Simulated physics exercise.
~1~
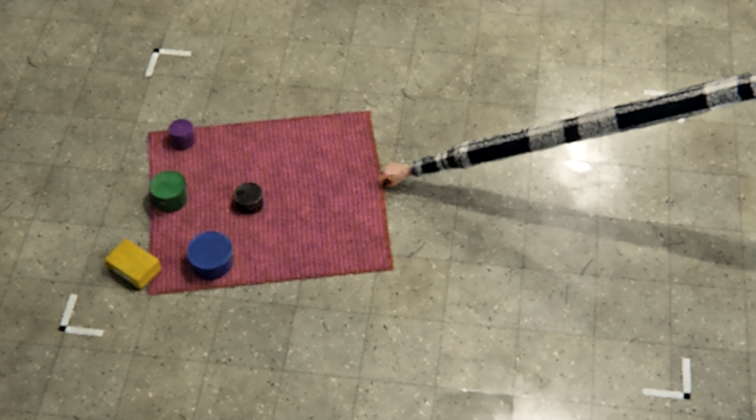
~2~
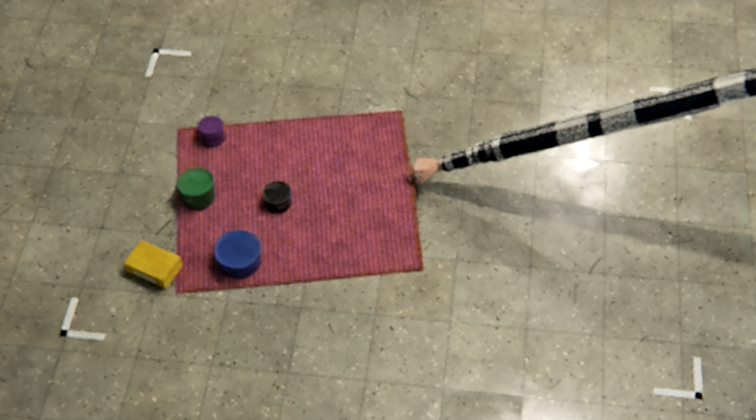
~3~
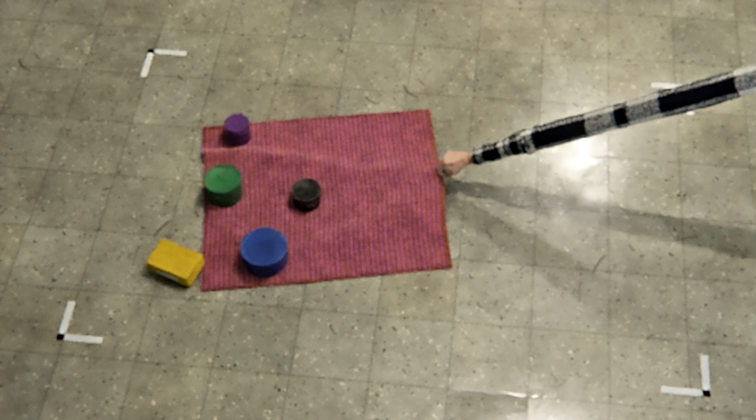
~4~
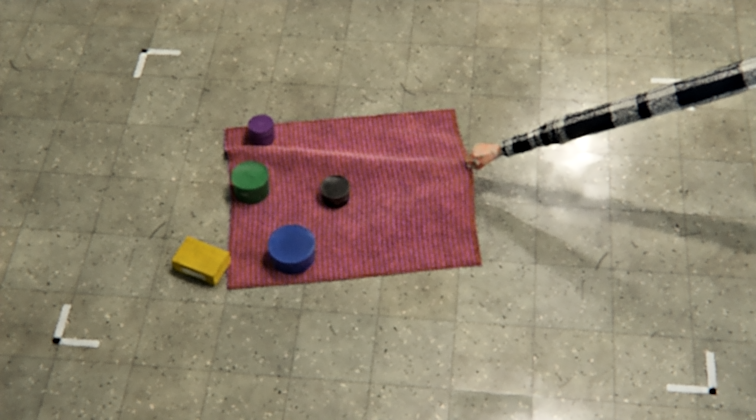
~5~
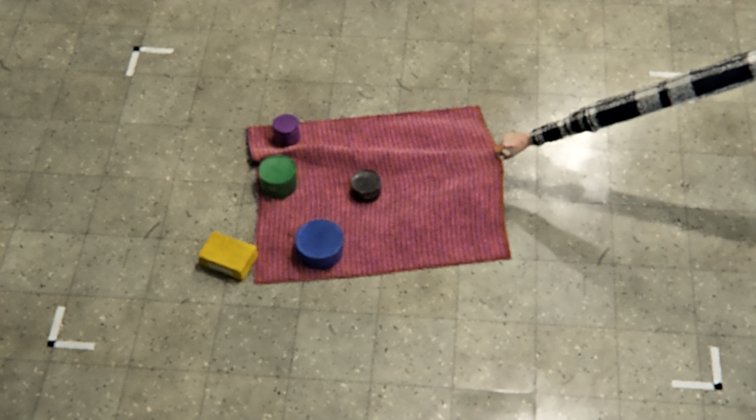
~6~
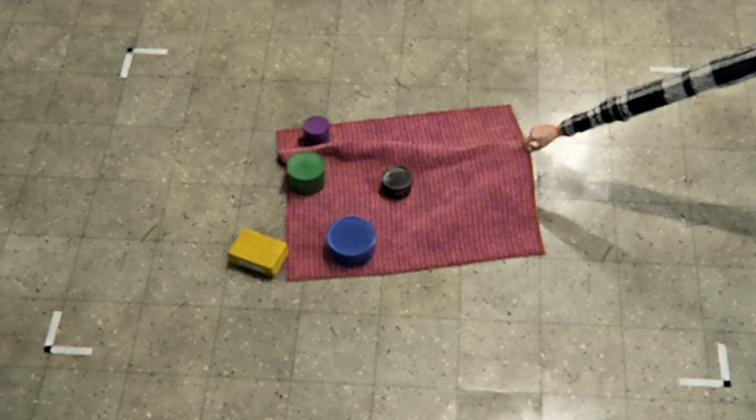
Pink play mat holding small tubs and a yellow box being dragged right across a tiled floor by a striped-sleeved arm, wrinkling slightly.
